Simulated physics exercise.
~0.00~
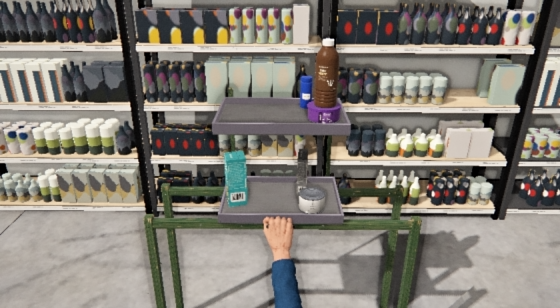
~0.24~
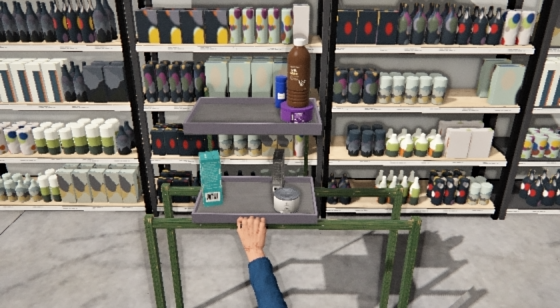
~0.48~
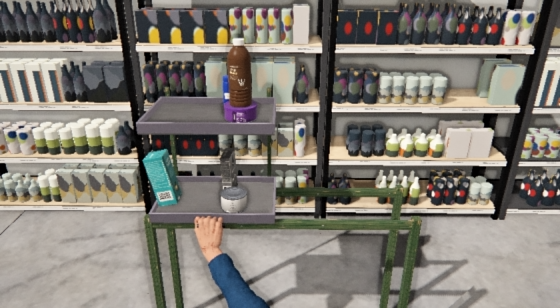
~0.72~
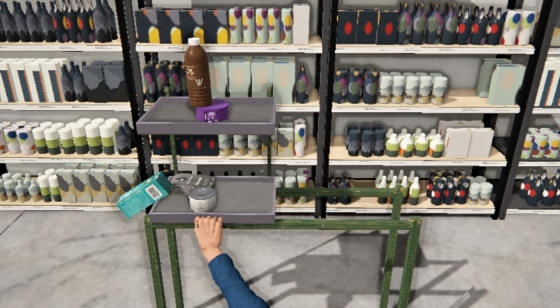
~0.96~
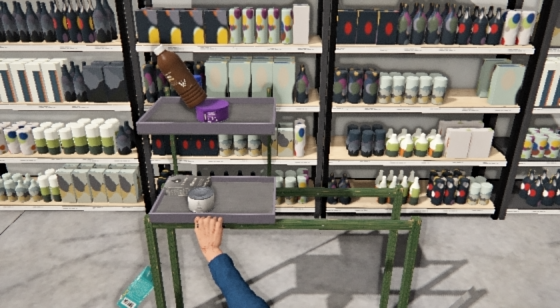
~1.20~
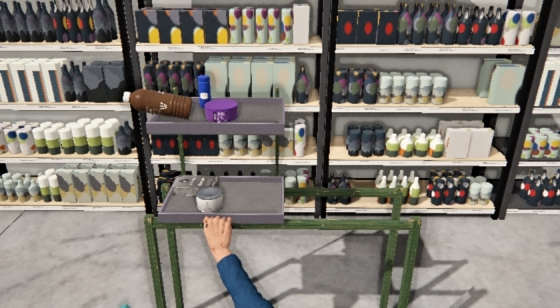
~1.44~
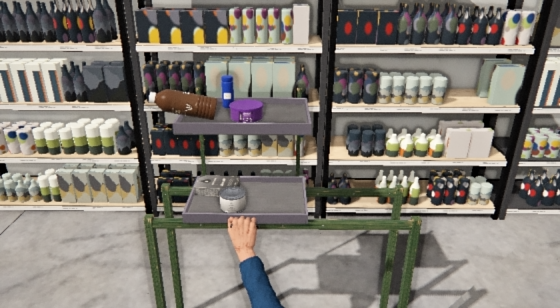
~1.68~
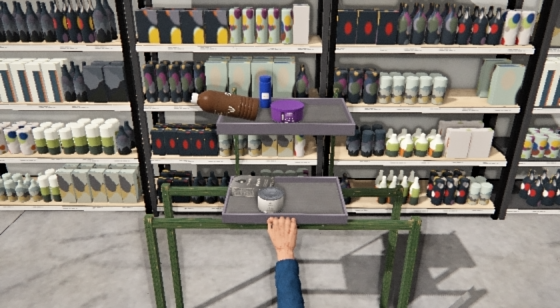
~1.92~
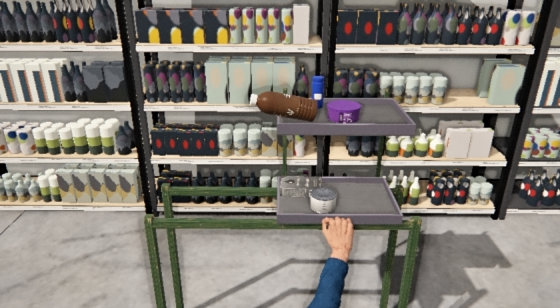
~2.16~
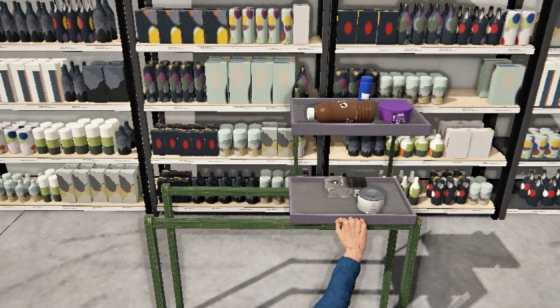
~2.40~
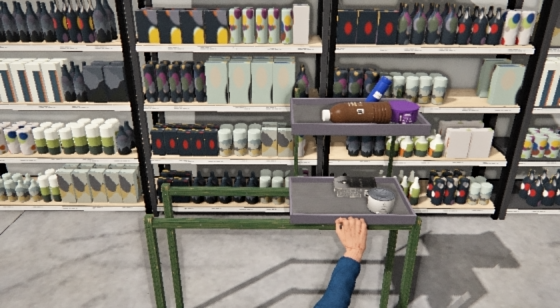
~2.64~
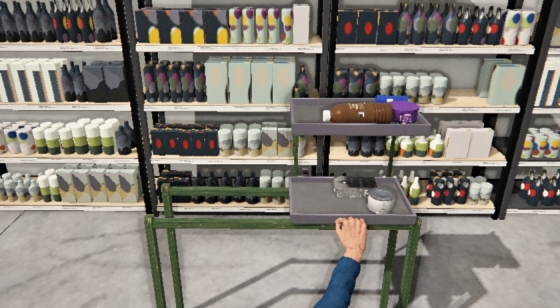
A hand slid a two-level gray tray left, and the turquoise carton tipped off the edge while the brown bottle and grey packet toppled; then it pushed the tray far right, where the blue shaker fell and both tubs stayed aboard.
